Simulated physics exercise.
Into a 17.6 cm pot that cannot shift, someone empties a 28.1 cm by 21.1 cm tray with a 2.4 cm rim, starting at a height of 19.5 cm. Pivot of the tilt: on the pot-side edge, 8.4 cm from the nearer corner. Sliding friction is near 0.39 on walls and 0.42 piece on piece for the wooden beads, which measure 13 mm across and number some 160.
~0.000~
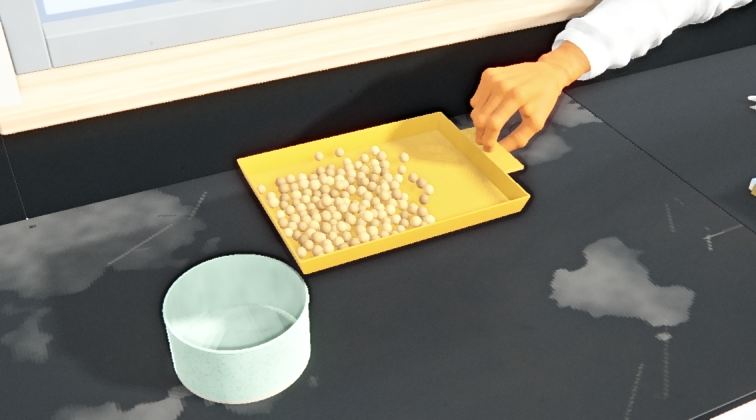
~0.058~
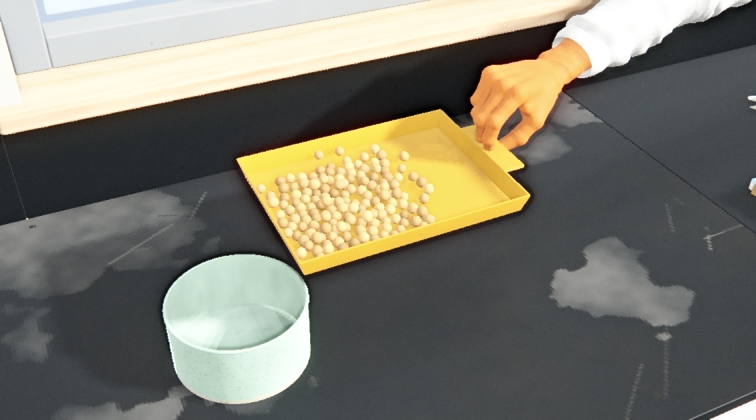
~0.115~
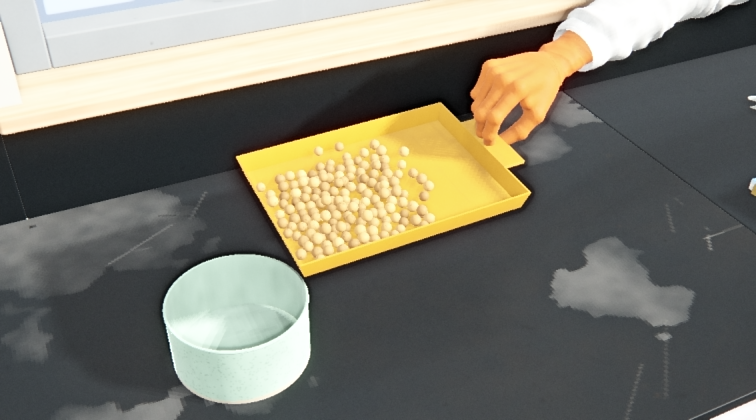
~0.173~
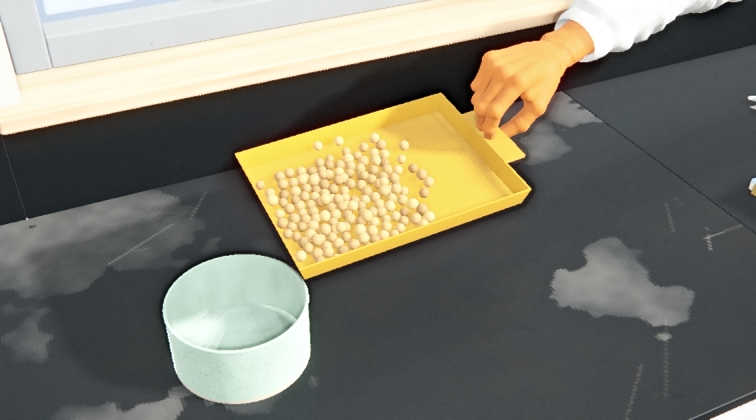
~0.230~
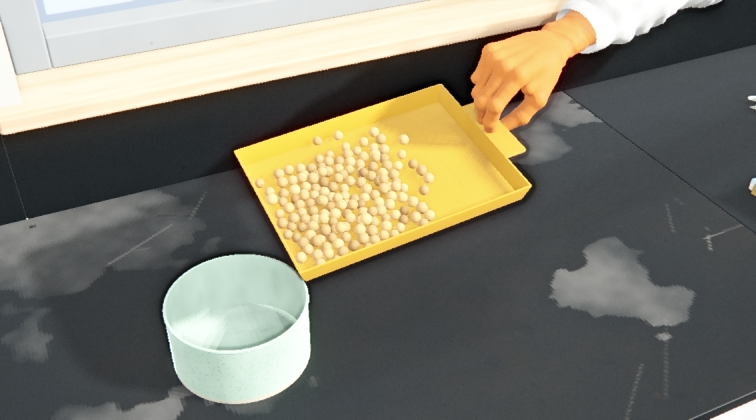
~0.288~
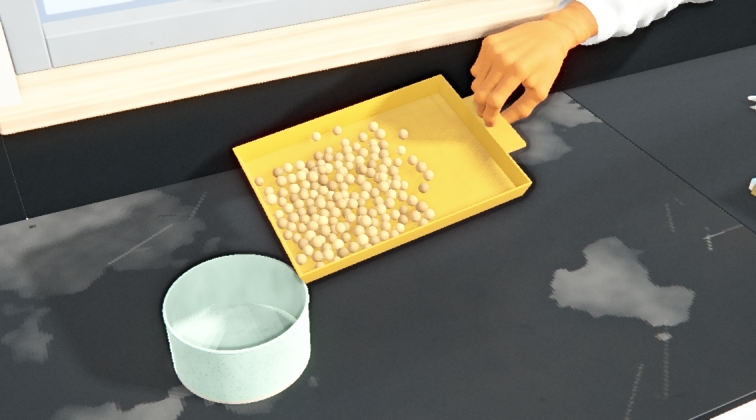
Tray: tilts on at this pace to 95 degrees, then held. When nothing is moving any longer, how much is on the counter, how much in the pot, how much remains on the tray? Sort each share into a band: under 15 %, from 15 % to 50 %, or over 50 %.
Counter: Over 50 %; pot: Under 15 %; tray: Under 15 %.
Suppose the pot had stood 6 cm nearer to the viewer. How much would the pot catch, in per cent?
Then roughly 65 percent would land in it.
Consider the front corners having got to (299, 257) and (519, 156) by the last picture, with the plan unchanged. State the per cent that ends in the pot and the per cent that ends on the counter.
Per cent by place - pot 75, counter 25.
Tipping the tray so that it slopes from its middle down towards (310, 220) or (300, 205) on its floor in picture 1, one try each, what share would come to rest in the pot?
Roughly 65 % for the first direction, roughly 75 % for the second.
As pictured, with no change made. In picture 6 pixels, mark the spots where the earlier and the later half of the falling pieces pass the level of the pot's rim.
It passes about (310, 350) first and (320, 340) afterwards.
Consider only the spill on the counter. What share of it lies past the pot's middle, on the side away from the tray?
Some 40 per cent.
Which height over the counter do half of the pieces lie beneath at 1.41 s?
Around 20 cm up.
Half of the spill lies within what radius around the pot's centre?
Distance: Some 20 cm.
Then, at 0.96 s, tilt 51 degrees; the tray holds 100 %, the pot 0 %.
After 1.41 s, tilt 77 degrees; the tray holds 85 %, the pot 0 %.
After 1.94 s, tilt 95 degrees; the tray holds 0 %, the pot 5 %.
In the end, at 2.8 s, counter 95 %, pot 5 %, tray 0 %.
